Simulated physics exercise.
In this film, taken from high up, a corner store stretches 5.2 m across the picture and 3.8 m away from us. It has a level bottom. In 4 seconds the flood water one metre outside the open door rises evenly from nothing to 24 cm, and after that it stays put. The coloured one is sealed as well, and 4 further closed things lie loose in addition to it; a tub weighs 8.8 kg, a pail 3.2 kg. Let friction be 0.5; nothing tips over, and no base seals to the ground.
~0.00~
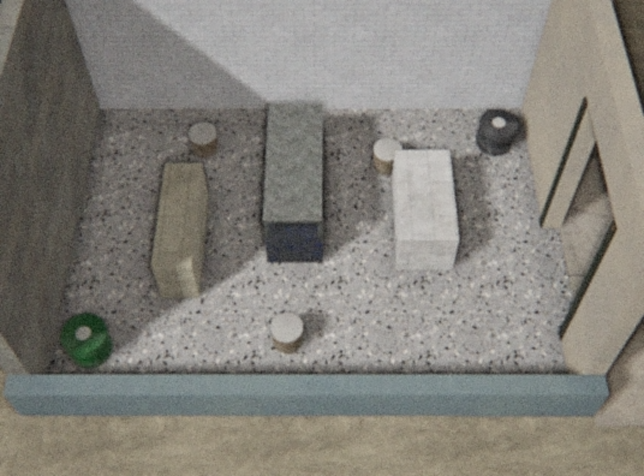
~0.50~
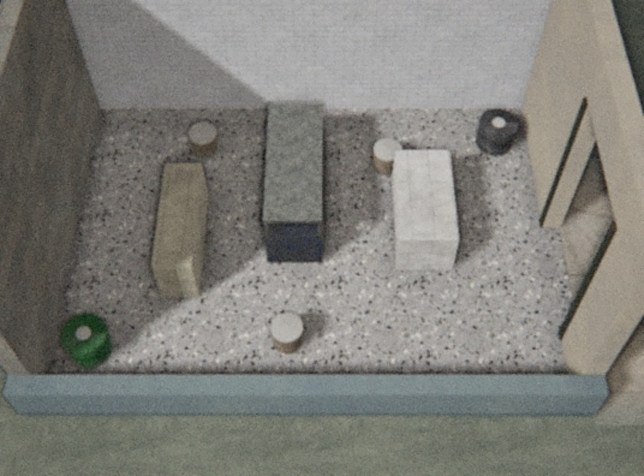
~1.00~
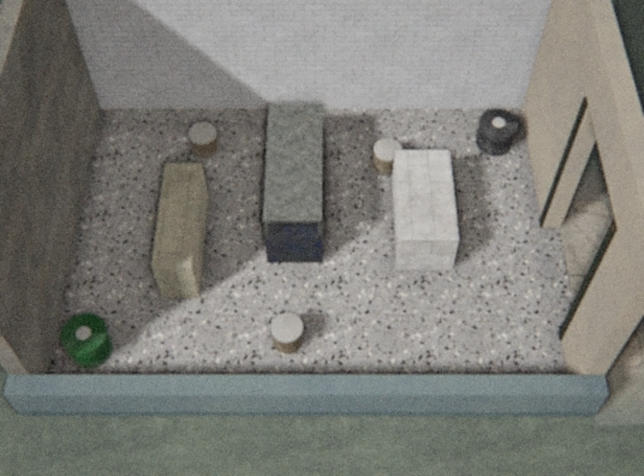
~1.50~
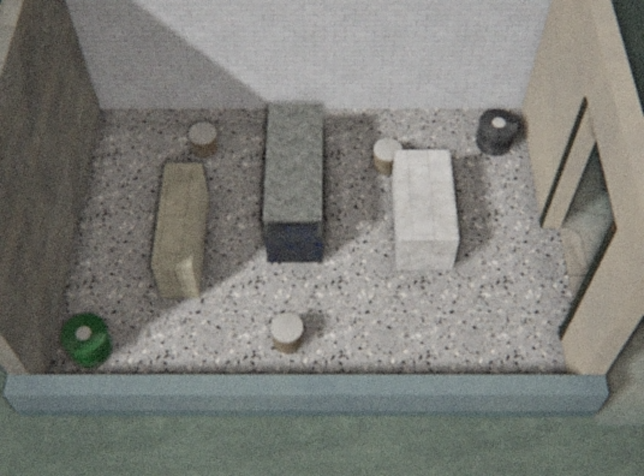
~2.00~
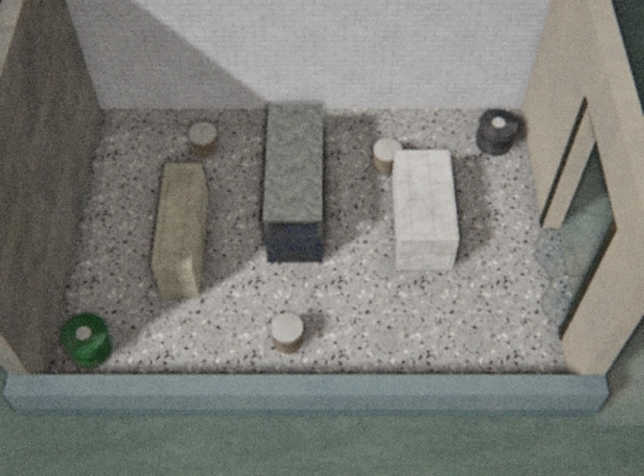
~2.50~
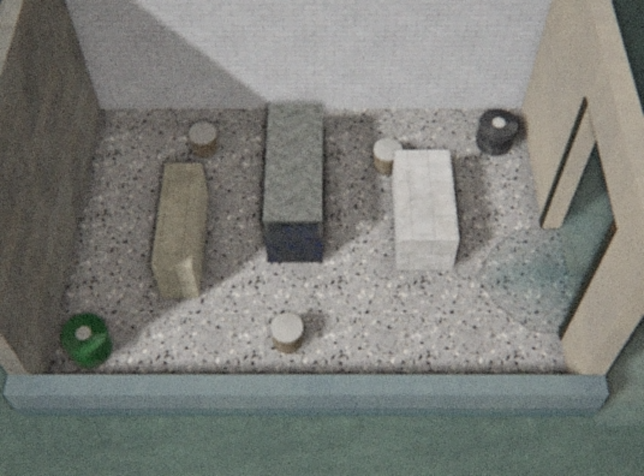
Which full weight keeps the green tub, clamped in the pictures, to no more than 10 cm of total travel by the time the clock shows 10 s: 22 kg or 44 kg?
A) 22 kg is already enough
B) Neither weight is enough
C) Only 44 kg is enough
C.
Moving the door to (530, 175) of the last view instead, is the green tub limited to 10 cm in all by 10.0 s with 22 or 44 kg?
With that change, the lighter one suffices.
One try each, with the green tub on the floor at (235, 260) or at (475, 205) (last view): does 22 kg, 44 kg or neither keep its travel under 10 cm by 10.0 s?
At the first spot the lesser mass is plenty, at the second the heavier mass is required.
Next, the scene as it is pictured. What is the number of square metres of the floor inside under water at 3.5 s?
I'd put it close to 3.0 m2.
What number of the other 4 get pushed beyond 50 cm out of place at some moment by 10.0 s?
I make that 2.
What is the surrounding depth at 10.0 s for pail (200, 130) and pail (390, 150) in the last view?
Depths: Near 10 cm, then near 3 cm.
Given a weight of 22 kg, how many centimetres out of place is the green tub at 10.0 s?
It would be some 80 cm from its spot.
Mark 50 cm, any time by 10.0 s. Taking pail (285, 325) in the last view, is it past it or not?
Beyond the mark.
After 3.5 s the green tub would be 0 cm from its start with 22 kg and 0 cm from its start with 44 kg; 0 cm of water round it then.
After 4.5 s the green tub would be 0 cm from its start with 22 kg and 0 cm from its start with 44 kg; 0 cm of water round it then.
After 7.0 s the green tub would be 0 cm from its start with 22 kg and 0 cm from its start with 44 kg; 9 cm of water round it then.
After 10.0 s the green tub would be 83 cm from its start with 22 kg and 0 cm from its start with 44 kg; 13 cm of water round it then.
